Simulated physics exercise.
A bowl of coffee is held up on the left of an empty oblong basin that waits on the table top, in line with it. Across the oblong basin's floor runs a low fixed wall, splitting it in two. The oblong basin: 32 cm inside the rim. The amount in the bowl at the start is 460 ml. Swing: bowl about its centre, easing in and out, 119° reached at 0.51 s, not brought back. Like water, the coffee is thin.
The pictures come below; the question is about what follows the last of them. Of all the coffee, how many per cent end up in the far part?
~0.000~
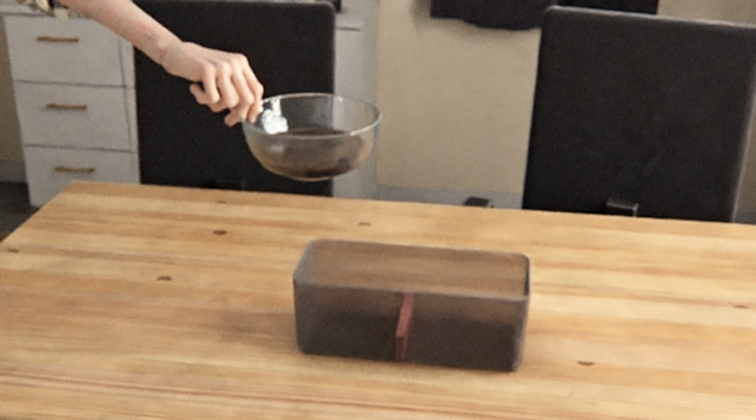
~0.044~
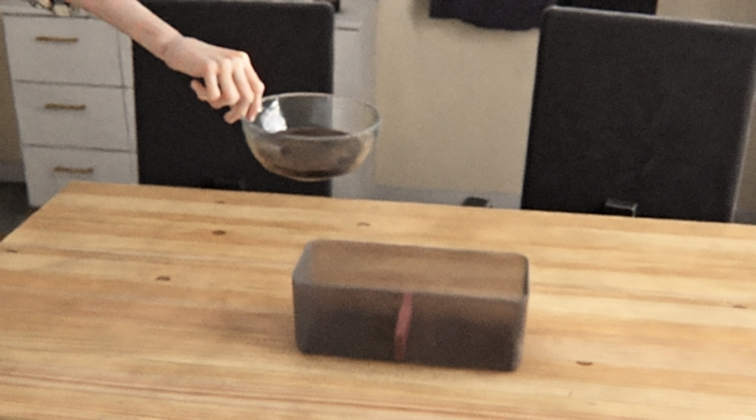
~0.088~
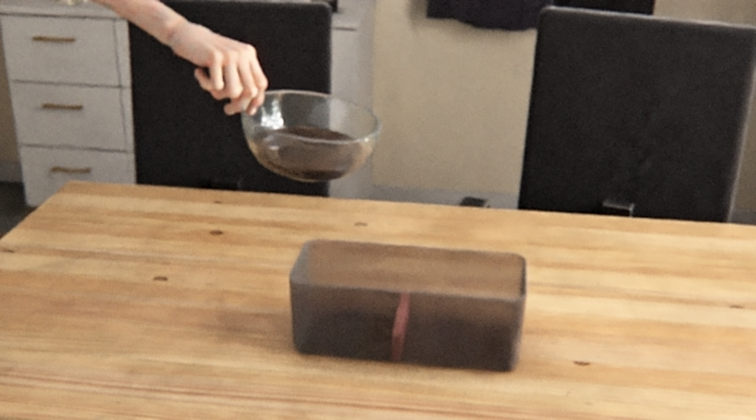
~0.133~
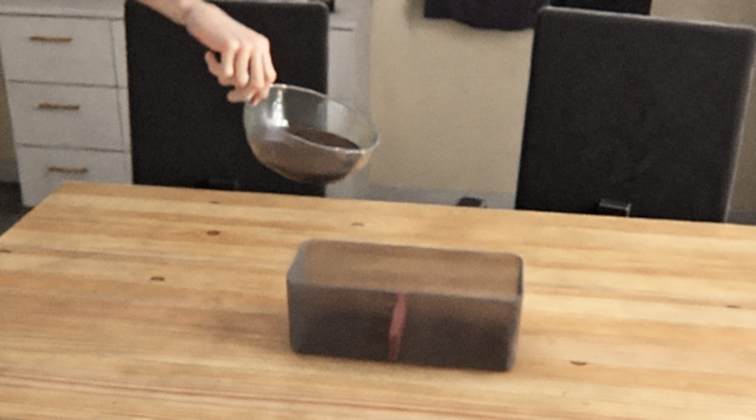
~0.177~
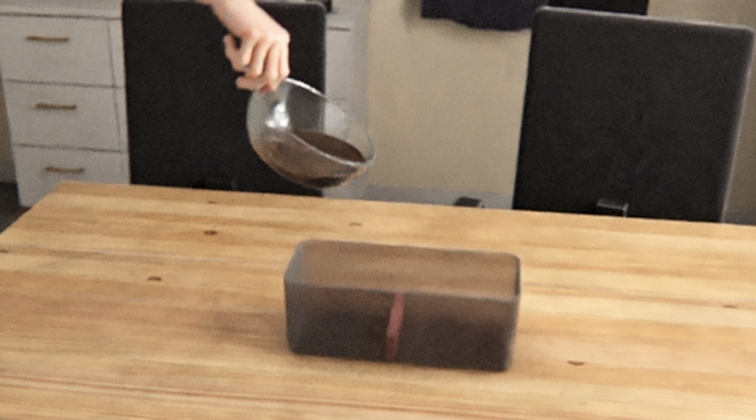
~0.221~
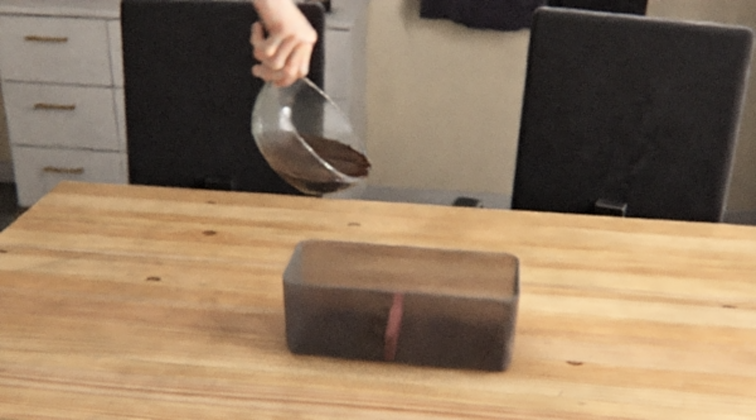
Roughly 34 per cent.
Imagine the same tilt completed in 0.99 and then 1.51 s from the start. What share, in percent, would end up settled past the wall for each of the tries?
Try 1: Approx. 45 %; try 2: Approx. 50 %.
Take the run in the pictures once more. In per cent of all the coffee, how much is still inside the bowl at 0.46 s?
Close to 0 in a hundred.
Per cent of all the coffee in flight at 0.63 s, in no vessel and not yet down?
Around 14 percent of the liquid.
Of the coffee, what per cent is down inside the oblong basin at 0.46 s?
I'd put it near 70 percent.
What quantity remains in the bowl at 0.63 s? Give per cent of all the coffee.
Share remaining: Approx. 0 %.
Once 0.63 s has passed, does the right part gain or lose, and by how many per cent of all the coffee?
Net gain of about 5.
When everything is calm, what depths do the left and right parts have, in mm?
Depths: Left near 16 mm, right near 8 mm.
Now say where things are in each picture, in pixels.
In the first picture, it leans 0°; its right rim is at (380, 120); the coffee meets the walls at (257, 141) and (369, 147); the oblong basin's rim runs from (302, 260) to (530, 278); the wall's top is at (405, 312).
In the second picture, it leans 2°; its right rim is at (380, 123); the coffee meets the walls at (256, 140) and (368, 149).
In the third picture, it leans 9°; its right rim is at (379, 130); the coffee meets the walls at (254, 137) and (367, 151).
In the fourth picture, it leans 19°; its right rim is at (378, 143); the coffee meets the walls at (254, 134) and (363, 155).
In the fifth picture, it leans 32°; its right rim is at (374, 159); the coffee meets the walls at (257, 132) and (361, 159).
In the sixth picture, it leans 47°; its right rim is at (366, 175); the coffee meets the walls at (263, 135) and (363, 164); 1 per cent is over the edge.
By 0.46 s the tilt is 116° and 0 per cent is still to pour, 47 is left of the wall and 22 right of it.
By 0.63 s the tilt is 119° and 0 per cent is still to pour, 57 is left of the wall and 30 right of it.
By 0.81 s the tilt is 119° and 1 per cent is still to pour, 56 is left of the wall and 31 right of it.
By 1.01 s the tilt is 119° and 0 per cent is still to pour, 59 is left of the wall and 34 right of it.
At rest 60 per cent lies left of the wall, 34 right of it and 6 outside.
